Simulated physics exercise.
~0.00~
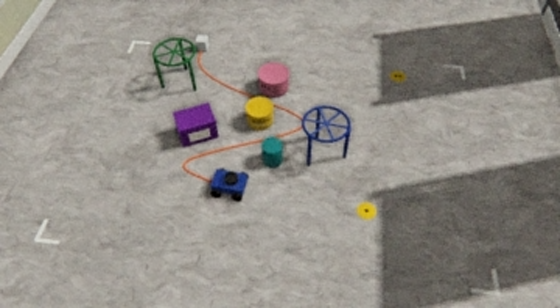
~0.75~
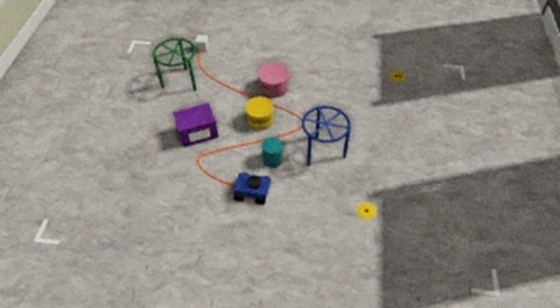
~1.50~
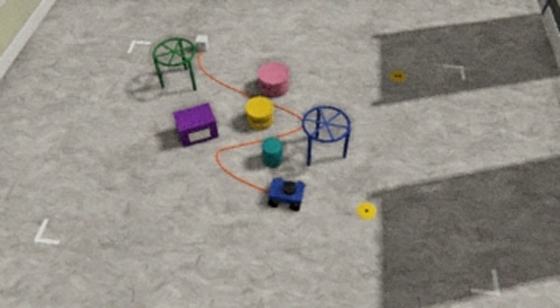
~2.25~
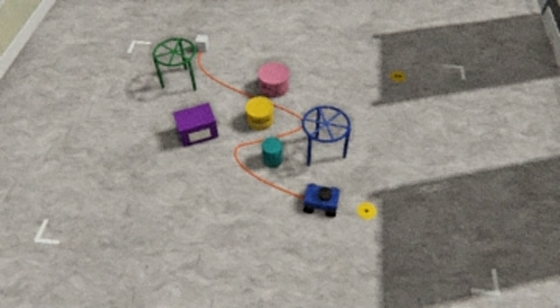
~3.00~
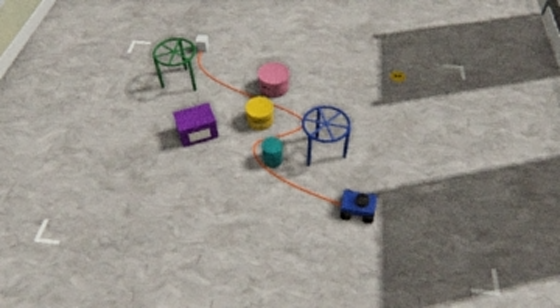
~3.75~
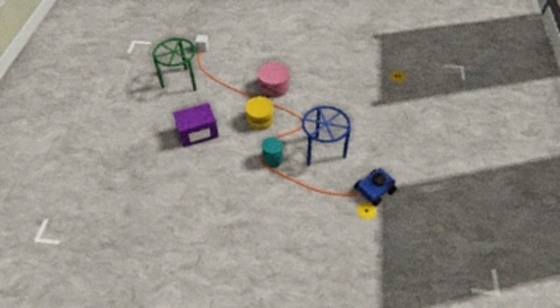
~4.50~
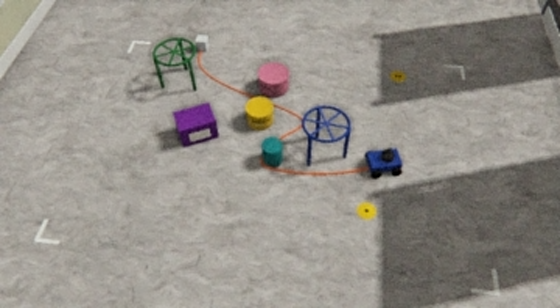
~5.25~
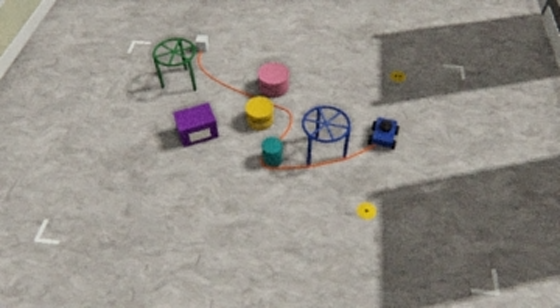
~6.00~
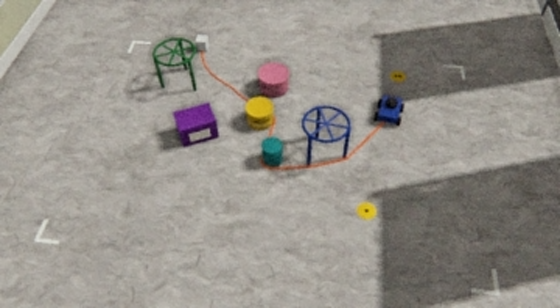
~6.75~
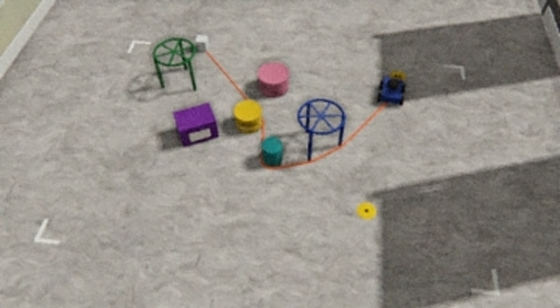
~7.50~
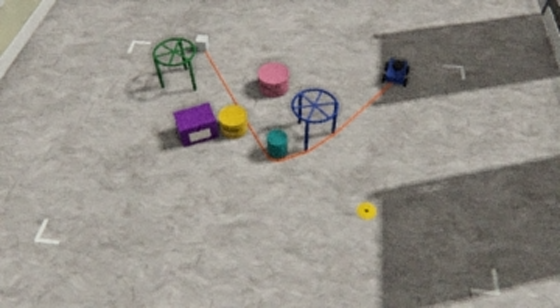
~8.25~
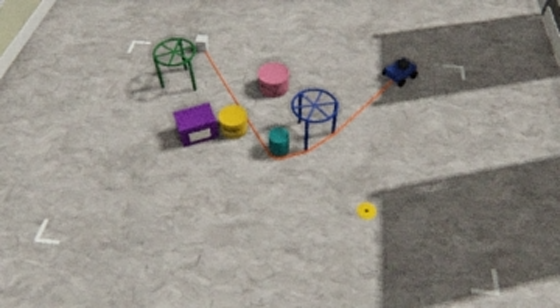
On a hallway floor, a blue cart's trailing cord shifts a bin, stool and tub.
